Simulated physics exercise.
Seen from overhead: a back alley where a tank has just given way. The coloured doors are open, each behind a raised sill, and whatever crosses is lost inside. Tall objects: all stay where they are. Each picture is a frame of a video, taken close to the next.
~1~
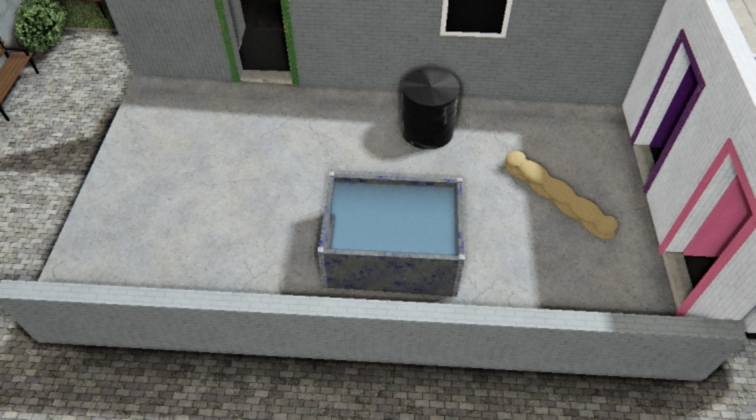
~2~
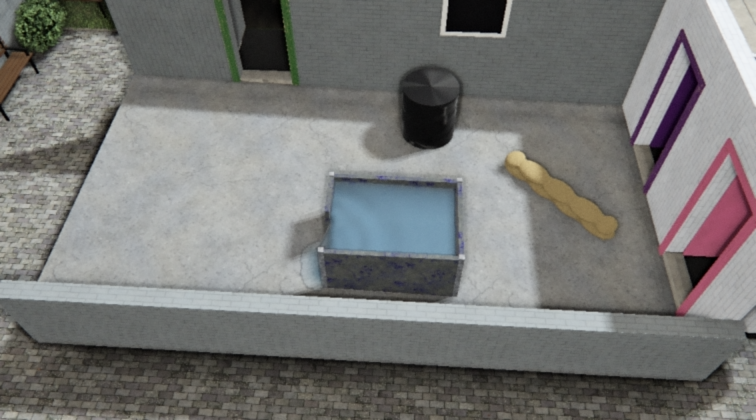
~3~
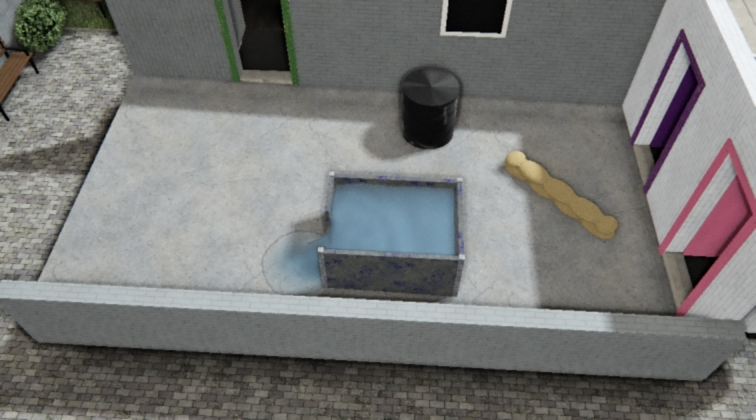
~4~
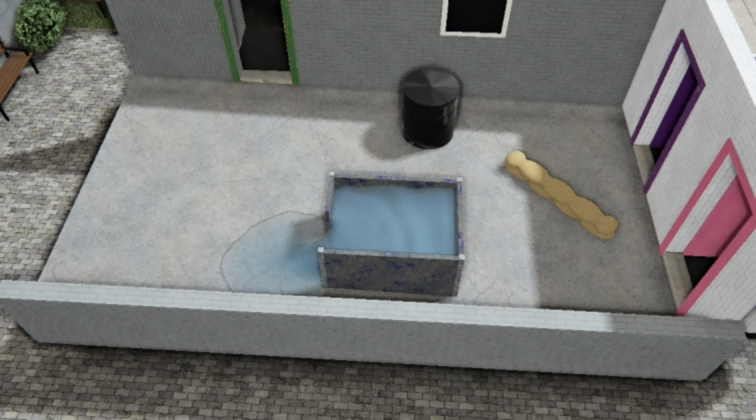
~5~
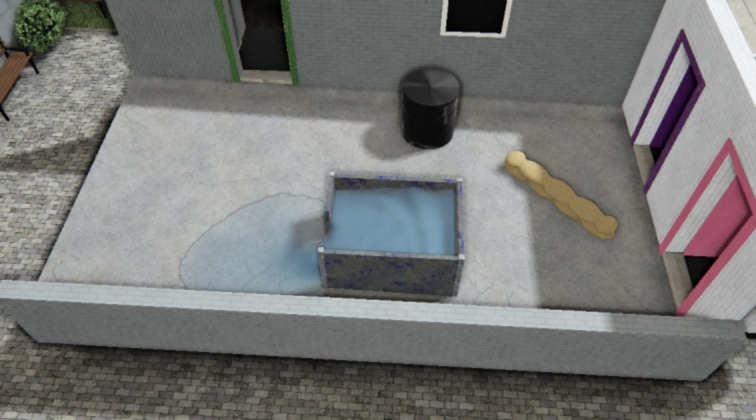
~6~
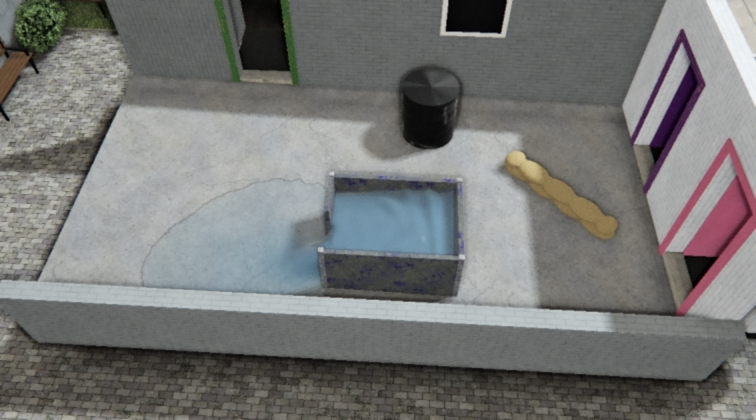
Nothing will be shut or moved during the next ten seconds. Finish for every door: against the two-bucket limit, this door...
The purple door remains within it; the pink door remains within it; the green door remains within it.
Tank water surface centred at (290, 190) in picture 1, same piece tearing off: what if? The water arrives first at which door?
In my view it is the green one.
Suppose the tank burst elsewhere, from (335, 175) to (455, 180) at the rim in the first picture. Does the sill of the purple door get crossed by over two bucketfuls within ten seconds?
As for the purple door, it tops the mark.
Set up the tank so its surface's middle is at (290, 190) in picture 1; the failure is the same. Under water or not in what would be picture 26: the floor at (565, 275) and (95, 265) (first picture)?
Bone-dry, soaked.
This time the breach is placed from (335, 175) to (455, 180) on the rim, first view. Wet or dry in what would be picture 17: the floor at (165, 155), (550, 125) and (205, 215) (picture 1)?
Bone-dry, submerged, bone-dry.
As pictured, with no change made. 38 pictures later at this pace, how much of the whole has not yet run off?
Estimate: Near 54 %.
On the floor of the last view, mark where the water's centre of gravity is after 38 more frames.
The water's centre sits above (303, 234).
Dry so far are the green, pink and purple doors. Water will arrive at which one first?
Soonest: The green-painted one.
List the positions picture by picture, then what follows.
The open tank at (393, 218) is whole and still, in the first picture.
The front is at (308, 252), out from the gap at (329, 253), in the second picture.
Water pours out at (329, 256) and has run to (272, 254), in the third picture.
The front is at (228, 269), out from the gap at (329, 257), in the fourth picture.
Water pours out at (329, 256) and has run to (186, 270), in the fifth picture.
The front is at (149, 272), out from the gap at (329, 256), in the sixth picture.
A moment on, water covers 25 % of the floor; the purple door not reached, the pink door not reached, the green door not reached.
Next, water covers 30 % of the floor; the purple door not reached, the pink door not reached, the green door not reached.
Then, water covers 35 % of the floor; the purple door not reached, the pink door not reached, the green door wet at the sill, nothing in.
Later, water covers 35 % of the floor; the purple door not reached, the pink door not reached, the green door wet at the sill, nothing in.
In the end, water covers 45 % of the floor; the purple door not reached, the pink door wet at the sill, nothing in, the green door wet at the sill, nothing in.
